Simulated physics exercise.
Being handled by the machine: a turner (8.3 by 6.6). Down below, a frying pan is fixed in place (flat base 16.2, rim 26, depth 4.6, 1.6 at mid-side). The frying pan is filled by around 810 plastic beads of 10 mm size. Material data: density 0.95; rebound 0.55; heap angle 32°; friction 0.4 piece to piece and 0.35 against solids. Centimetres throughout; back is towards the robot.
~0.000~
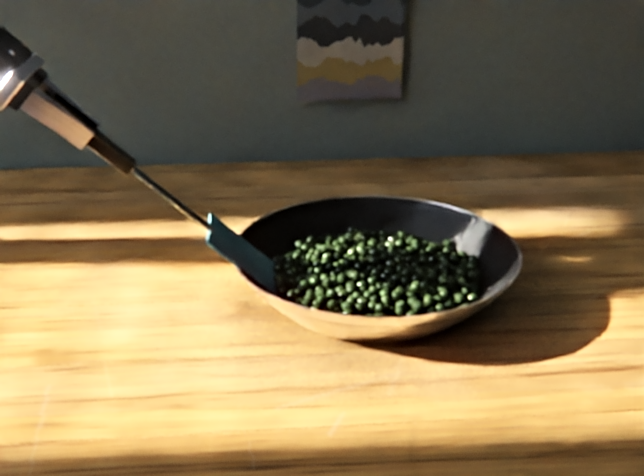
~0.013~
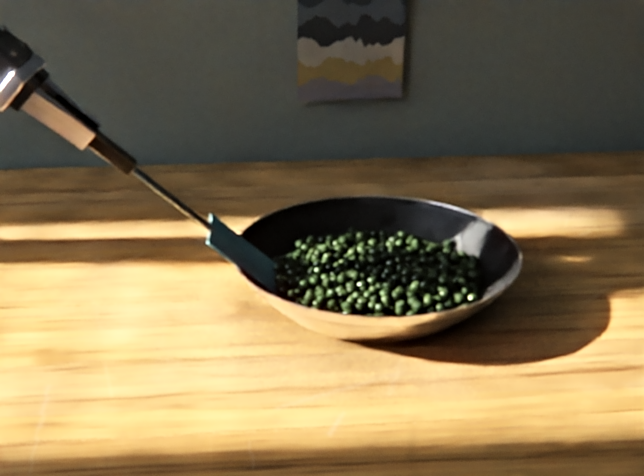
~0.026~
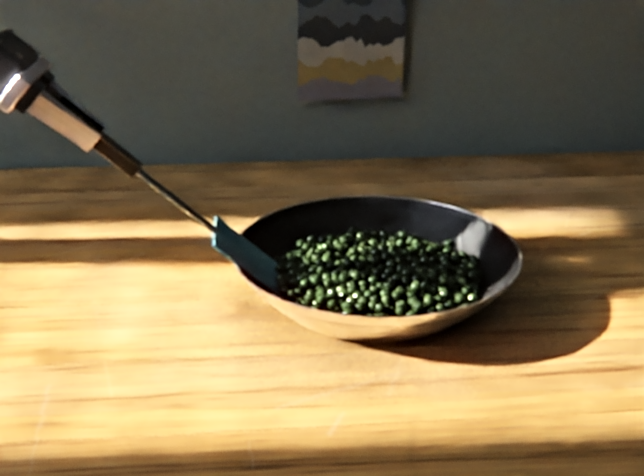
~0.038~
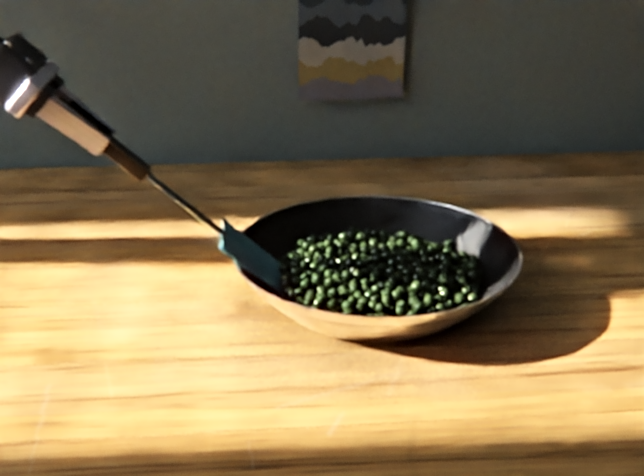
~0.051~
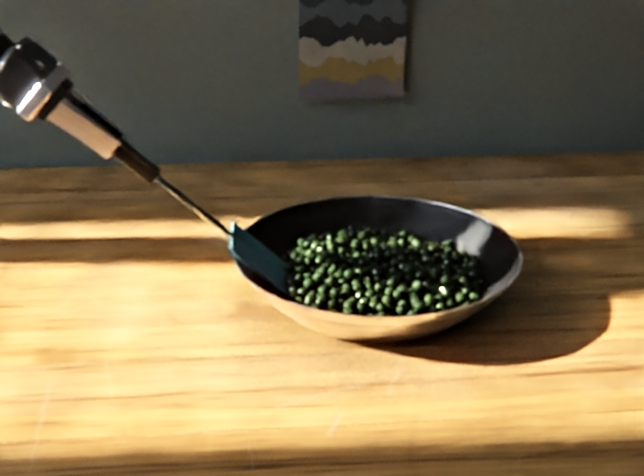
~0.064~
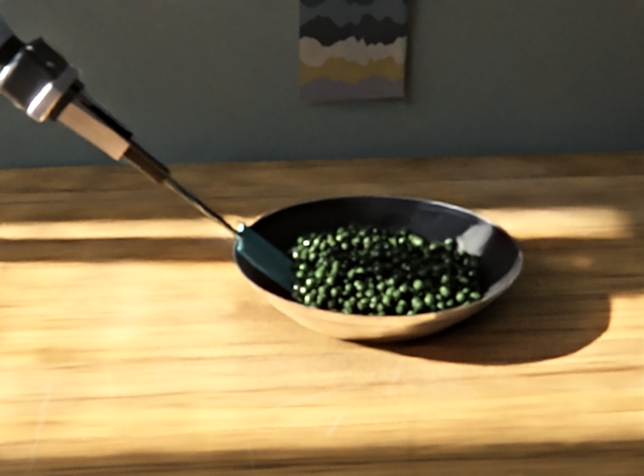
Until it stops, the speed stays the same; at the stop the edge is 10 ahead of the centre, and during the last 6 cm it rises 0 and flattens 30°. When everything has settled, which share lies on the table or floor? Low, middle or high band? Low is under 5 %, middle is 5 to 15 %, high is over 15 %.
Middle band.
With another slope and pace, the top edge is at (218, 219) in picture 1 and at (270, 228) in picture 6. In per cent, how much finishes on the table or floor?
It works out to about 20 %, more or less.
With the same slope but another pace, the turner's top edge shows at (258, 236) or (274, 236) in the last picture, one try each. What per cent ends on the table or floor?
Estimates: About 20 %, about 20 %.
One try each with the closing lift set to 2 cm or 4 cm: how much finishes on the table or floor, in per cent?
You'd get some 20 per cent with the first setting and some 20 per cent with the second.
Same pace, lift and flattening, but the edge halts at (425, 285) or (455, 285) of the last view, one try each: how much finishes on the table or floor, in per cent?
Some 0 and 0 per cent.
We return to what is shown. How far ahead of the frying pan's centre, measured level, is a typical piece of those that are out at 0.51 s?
Around 16 centimetres ahead.
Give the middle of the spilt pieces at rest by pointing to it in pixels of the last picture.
My best guess is near (571, 281).
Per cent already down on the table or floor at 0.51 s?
It is near 8 percent.
By 0.16 s, sloping 43°, highest piece 6 above the table; 809 in the frying pan.
By 0.26 s, sloping 34°, highest piece 6 above the table; 809 in the frying pan.
By 0.51 s, sloping 13°, highest piece 6 above the table; 729 in the frying pan, 72 on the table or floor, 8 on the blade or in flight.
By 1.56 s, sloping 13°, highest piece 6 above the table; 728 in the frying pan, 81 on the table or floor.
Final count, 728 in the frying pan, 81 on the table or floor. That is 10 % on the table or floor.
